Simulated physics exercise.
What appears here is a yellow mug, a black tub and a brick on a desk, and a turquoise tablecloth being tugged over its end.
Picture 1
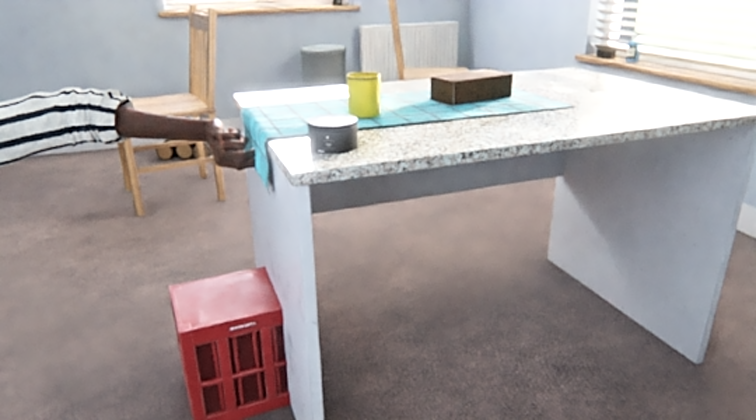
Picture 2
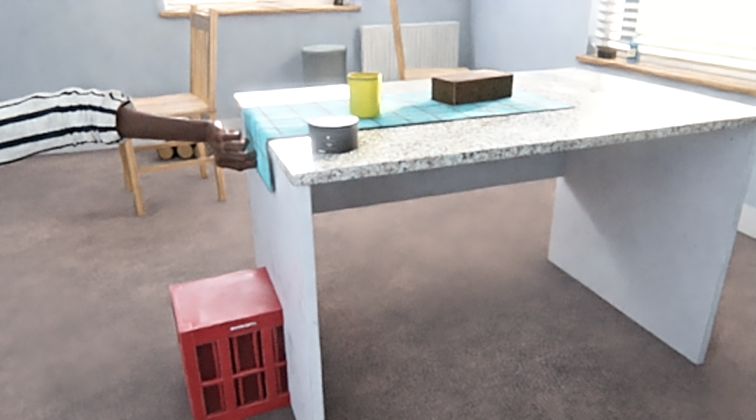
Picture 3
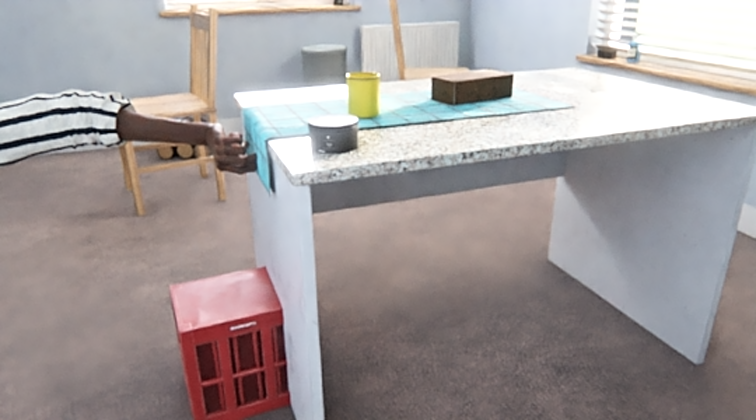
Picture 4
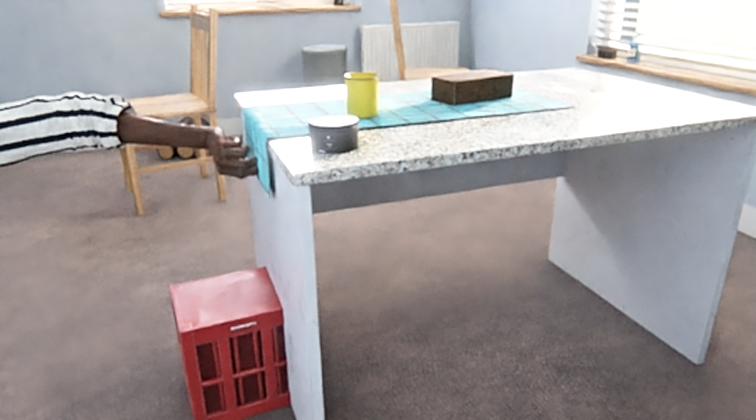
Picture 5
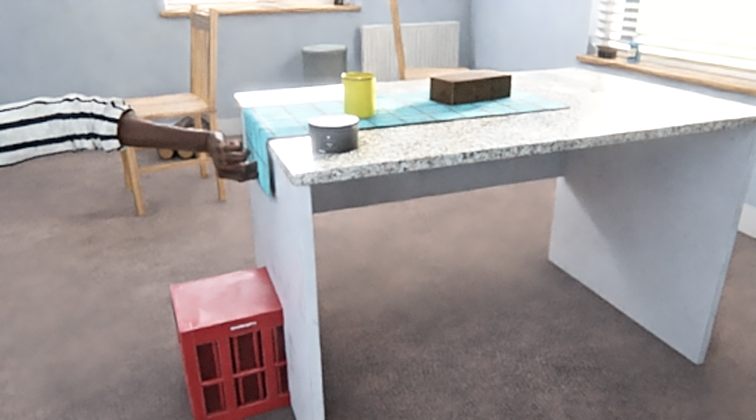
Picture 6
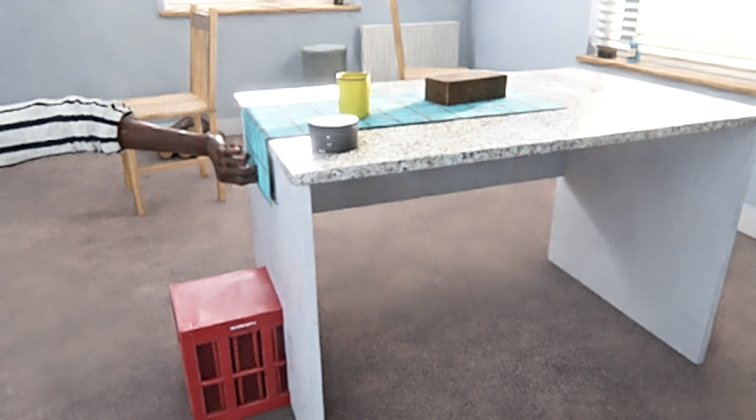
Turquoise tablecloth being tugged slightly left by a hand, the yellow mug and brick shifting with it, the black tub staying put.
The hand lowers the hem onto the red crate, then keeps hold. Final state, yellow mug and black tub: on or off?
Yellow mug - off; black tub - on.
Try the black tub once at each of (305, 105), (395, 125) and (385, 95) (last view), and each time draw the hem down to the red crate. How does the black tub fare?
First try: It leaves the top; second try: It stays put; third try: It stays put.
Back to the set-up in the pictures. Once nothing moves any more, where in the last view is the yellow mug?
(196, 275).
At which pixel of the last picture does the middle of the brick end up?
About (362, 96).
Then, 0.90 s on from there, hem going down; mug carried along near (289, 101); tub in place.
Then, 1.60 s on from there, hem on the crate; mug over the edge; tub in place.
In the end, hem on the crate; mug down below near (196, 275); tub in place. The yellow mug falls off and the black tub remains up there.
